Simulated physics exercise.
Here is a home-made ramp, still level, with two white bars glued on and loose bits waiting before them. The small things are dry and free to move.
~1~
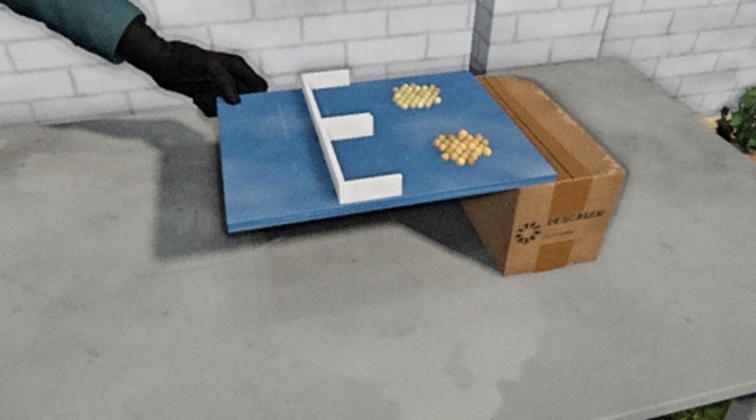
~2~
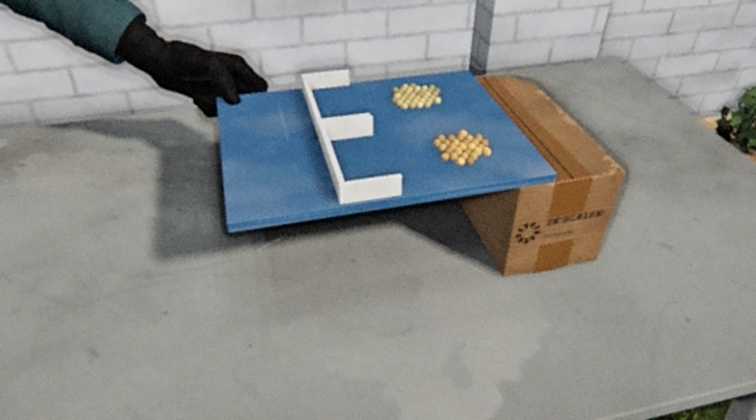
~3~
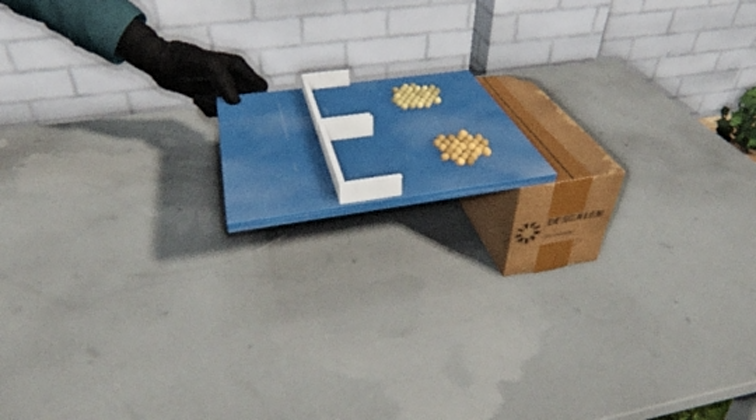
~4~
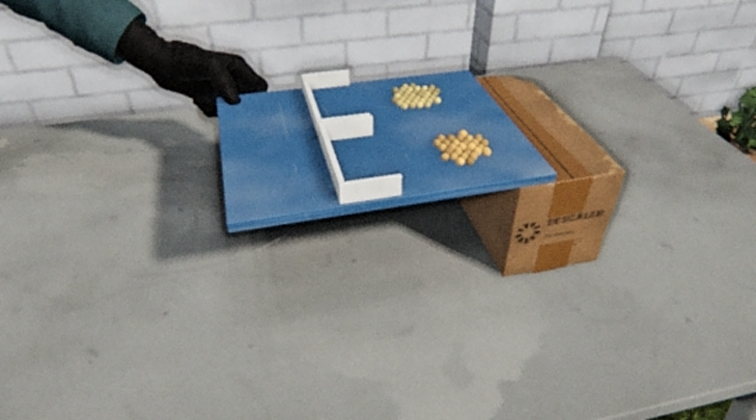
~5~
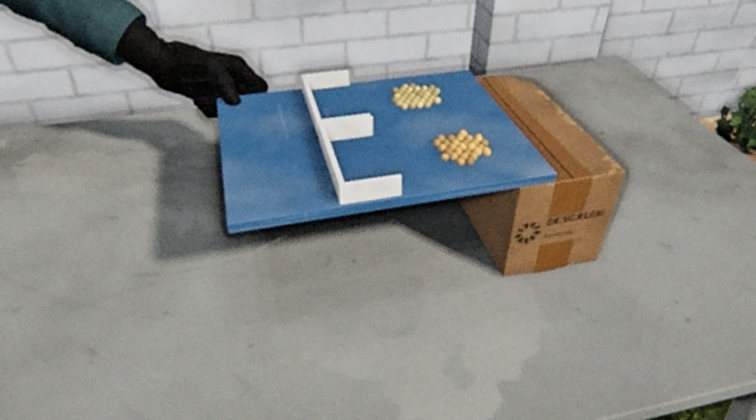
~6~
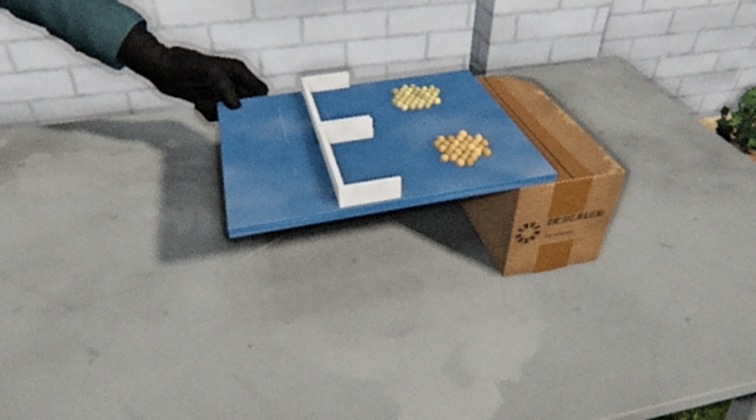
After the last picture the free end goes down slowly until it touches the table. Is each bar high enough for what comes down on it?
The near portion halts at the strip; the far portion halts at the strip.
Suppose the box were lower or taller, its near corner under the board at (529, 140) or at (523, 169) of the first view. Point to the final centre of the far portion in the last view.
At about (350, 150), and at (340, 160).
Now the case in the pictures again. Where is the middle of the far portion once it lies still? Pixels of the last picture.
Close to (336, 162).
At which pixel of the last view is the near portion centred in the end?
Around (359, 223).
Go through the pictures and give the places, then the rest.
The first picture shows held end of the board at (237, 221), level; box at (514, 166), nearly half as high as the board is long; near portion at (462, 147), some dried chickpeas; far portion at (412, 96), some soya beans; near bar at (331, 160), taller than the pieces; far bar at (311, 104), taller than the pieces.
The second picture shows held end of the board at (237, 221), level; far portion at (412, 96).
The third picture shows held end of the board at (237, 221), level; near portion at (462, 147).
The fourth picture shows held end of the board at (237, 221), level; far portion at (412, 96).
The fifth picture shows held end of the board at (238, 221), level; near portion at (461, 147).
The sixth picture shows held end of the board at (238, 226), down by 1°; box at (514, 166); near portion at (461, 148), not moving; far portion at (412, 97), not moving; near bar at (331, 164); far bar at (311, 107).
Then, 0.36 s past the last view, board sloping at 9°; near portion where it was; far portion where it was.
Then, 0.82 s past the last view, board sloping at 19°; near portion on its way down; far portion has reached its bar.
Then, 1.31 s past the last view, board resting at 27°; near portion has reached its bar; far portion has reached its bar.
Finally, board resting at 27°; near portion gathered behind its bar; far portion gathered behind its bar.
